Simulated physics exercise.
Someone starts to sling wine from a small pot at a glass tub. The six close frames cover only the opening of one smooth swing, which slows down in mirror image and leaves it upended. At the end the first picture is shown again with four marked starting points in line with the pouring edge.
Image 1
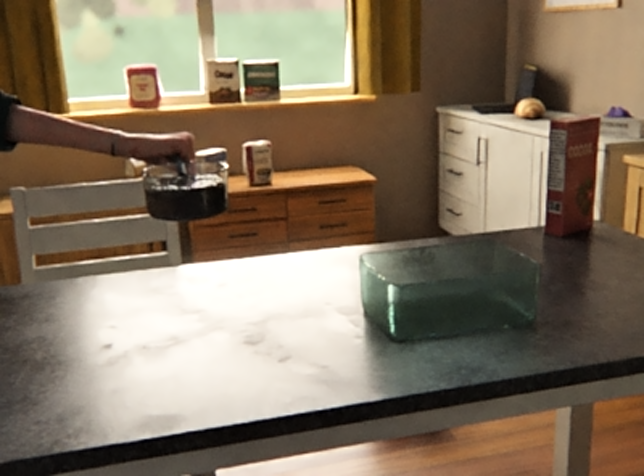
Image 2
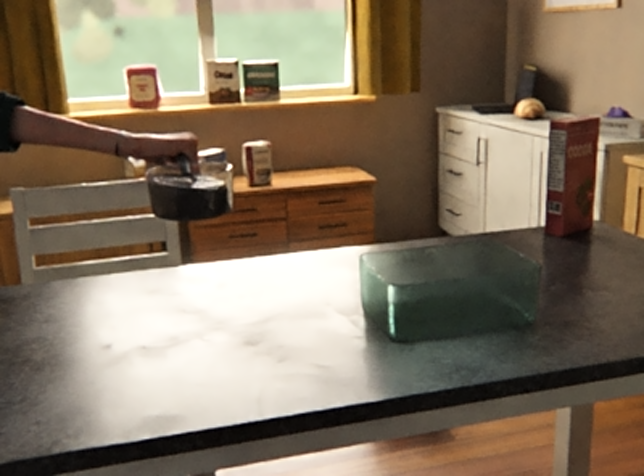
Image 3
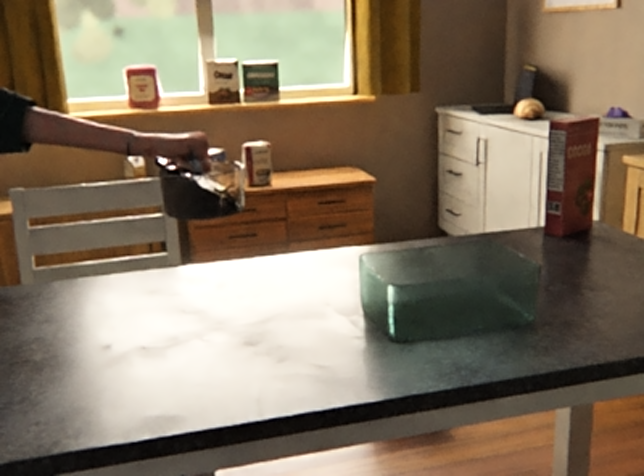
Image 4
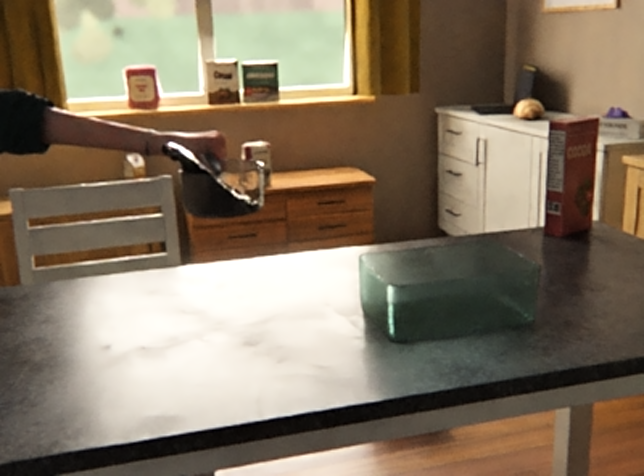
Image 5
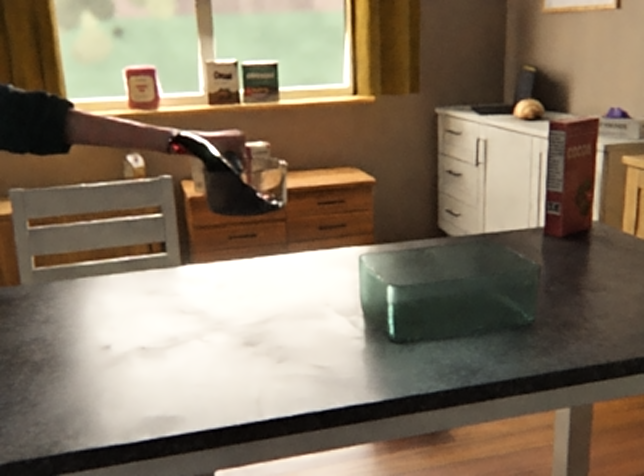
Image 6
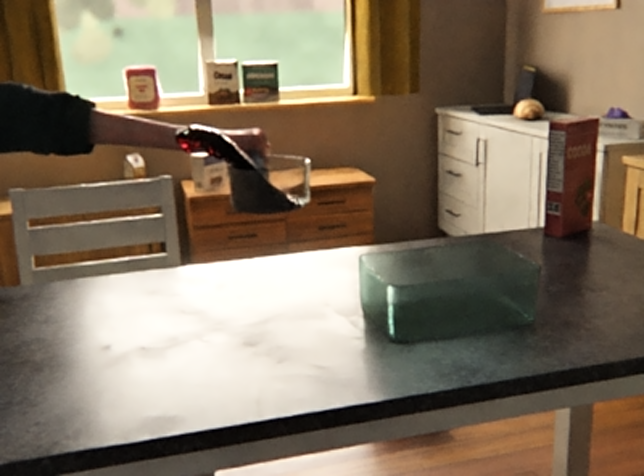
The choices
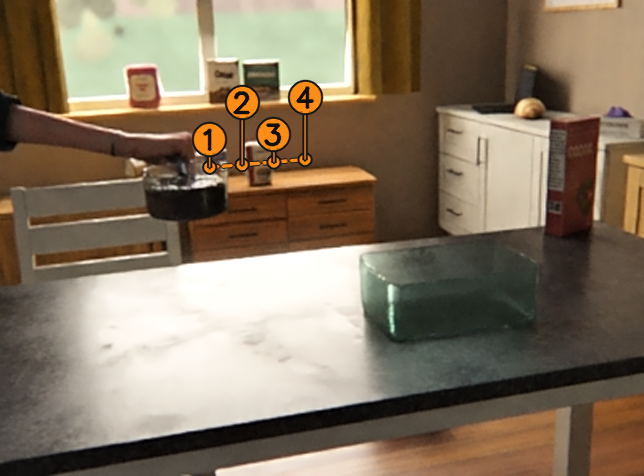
A hand on a dark-sleeved arm holds a small clear pot of dark wine at the left, above a dark tabletop seen from slightly above in a sunlit kitchen. A greenish glass tub sits right of centre near a red box, with a white chair, wooden drawers and yellow-curtained window behind. The arm moves rightward, tilting the pot as wine surges up its left side; the camera stays still.
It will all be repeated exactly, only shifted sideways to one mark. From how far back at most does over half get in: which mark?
2 is the one.
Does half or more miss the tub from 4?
No.
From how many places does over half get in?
Three of the four.
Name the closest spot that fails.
That would be 1.
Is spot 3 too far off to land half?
No, that is safe.
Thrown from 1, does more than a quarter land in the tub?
Yes.
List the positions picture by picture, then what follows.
In the first frame, upright, lip at (225, 166); tub from (389, 342) to (535, 321); nothing has left yet.
In the second frame, upright, lip at (229, 166); nothing has left yet.
In the third frame, upright, lip at (241, 165); wine is over the rim, down to (163, 171).
In the fourth frame, upright, lip at (260, 163); wine is over the rim, down to (197, 168).
In the fifth frame, upright, lip at (283, 162); wine is over the rim, down to (211, 167).
In the sixth frame, upright, lip at (306, 160); wine is over the rim, down to (234, 166).
In orange, 1 at (209, 167); 2 at (242, 164); 3 at (273, 162); 4 at (305, 159).
Choosing 1, about 37 % lands in the tub, 59 % falls short and 4 % goes beside or beyond.
Choosing 2, about 70 % lands in the tub, 25 % falls short and 5 % goes beside or beyond.
Choosing 3, about 72 % lands in the tub, 21 % falls short and 7 % goes beside or beyond.
Choosing 4, about 70 % lands in the tub, 17 % falls short and 13 % goes beside or beyond.
